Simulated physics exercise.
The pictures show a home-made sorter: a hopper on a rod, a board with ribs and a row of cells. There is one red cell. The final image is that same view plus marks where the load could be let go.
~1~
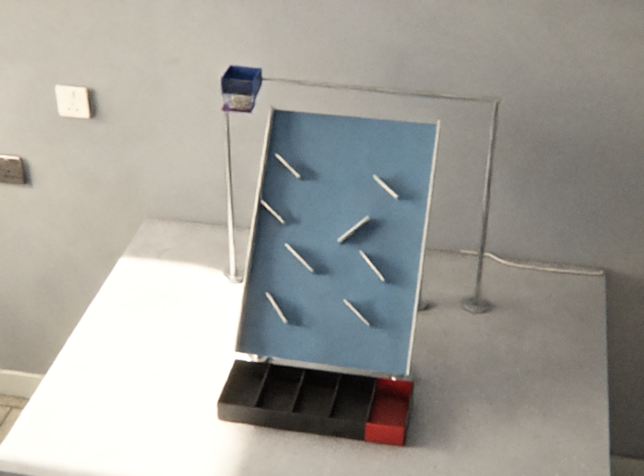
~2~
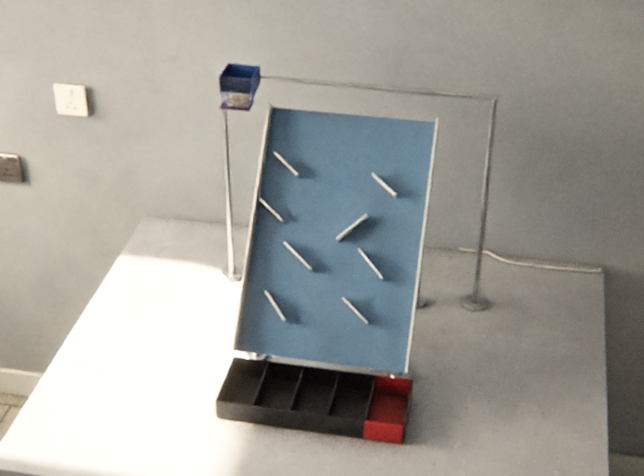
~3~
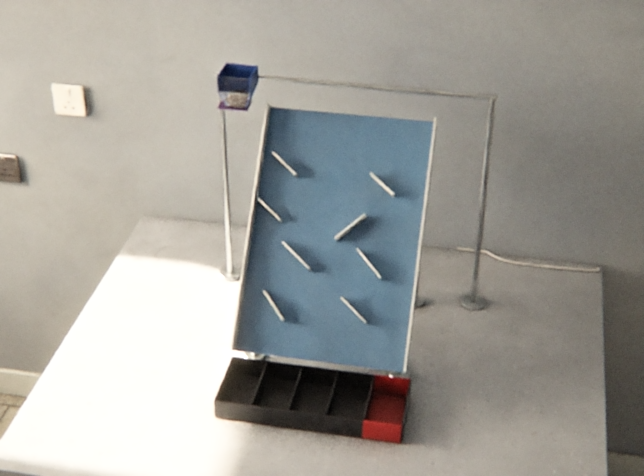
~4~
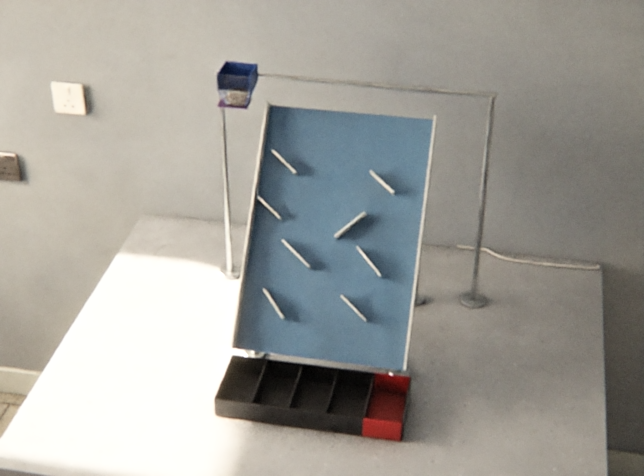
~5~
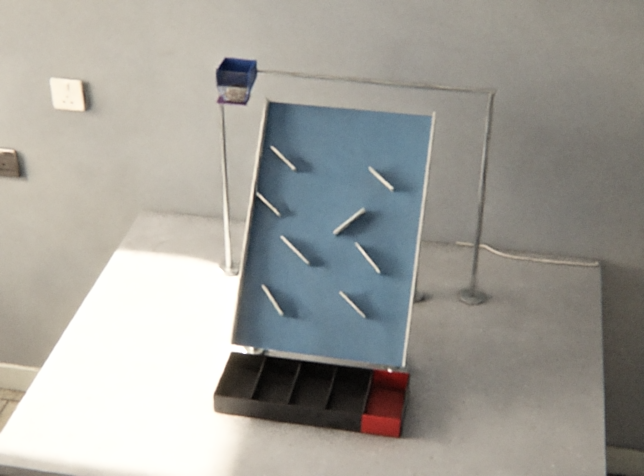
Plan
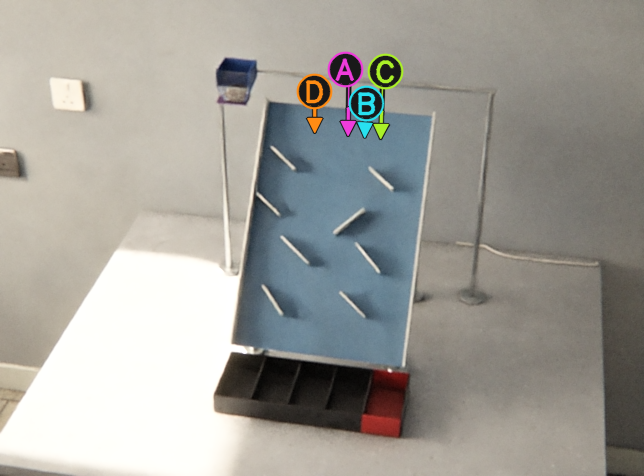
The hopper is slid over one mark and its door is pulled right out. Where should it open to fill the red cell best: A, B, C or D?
Choose C.
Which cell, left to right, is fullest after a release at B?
The third from the left.
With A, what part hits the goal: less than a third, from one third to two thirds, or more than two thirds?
Mark A gives less than a third.
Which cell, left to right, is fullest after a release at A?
It is the third one.
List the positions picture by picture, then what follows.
The first picture shows hopper near (243, 100), allspice berries, door shut.
The second picture shows ribs (274, 152) to (298, 175), (372, 173) to (395, 195), (260, 199) to (282, 220).
The third picture shows ribs (335, 238) to (365, 214), (282, 242) to (309, 269), (357, 248) to (381, 278).
The fourth picture shows ribs (264, 289) to (282, 318), (341, 295) to (365, 320).
The fifth picture shows red cell near (381, 425), number 5 of 5 from the left.
On the marked copy, mark A meets the board at (348, 130); mark B meets the board at (364, 132); mark C meets the board at (380, 133); mark D meets the board at (314, 127).
With A, only a few in the red cell, close to half in other cells, close to half outside the box.
With B, a small share in the red cell, close to two thirds in other cells, close to a quarter outside the box.
With C, close to a third in the red cell, close to a quarter in other cells, close to a third outside the box.
With D, a small share in the red cell, close to half in other cells, close to a third outside the box.
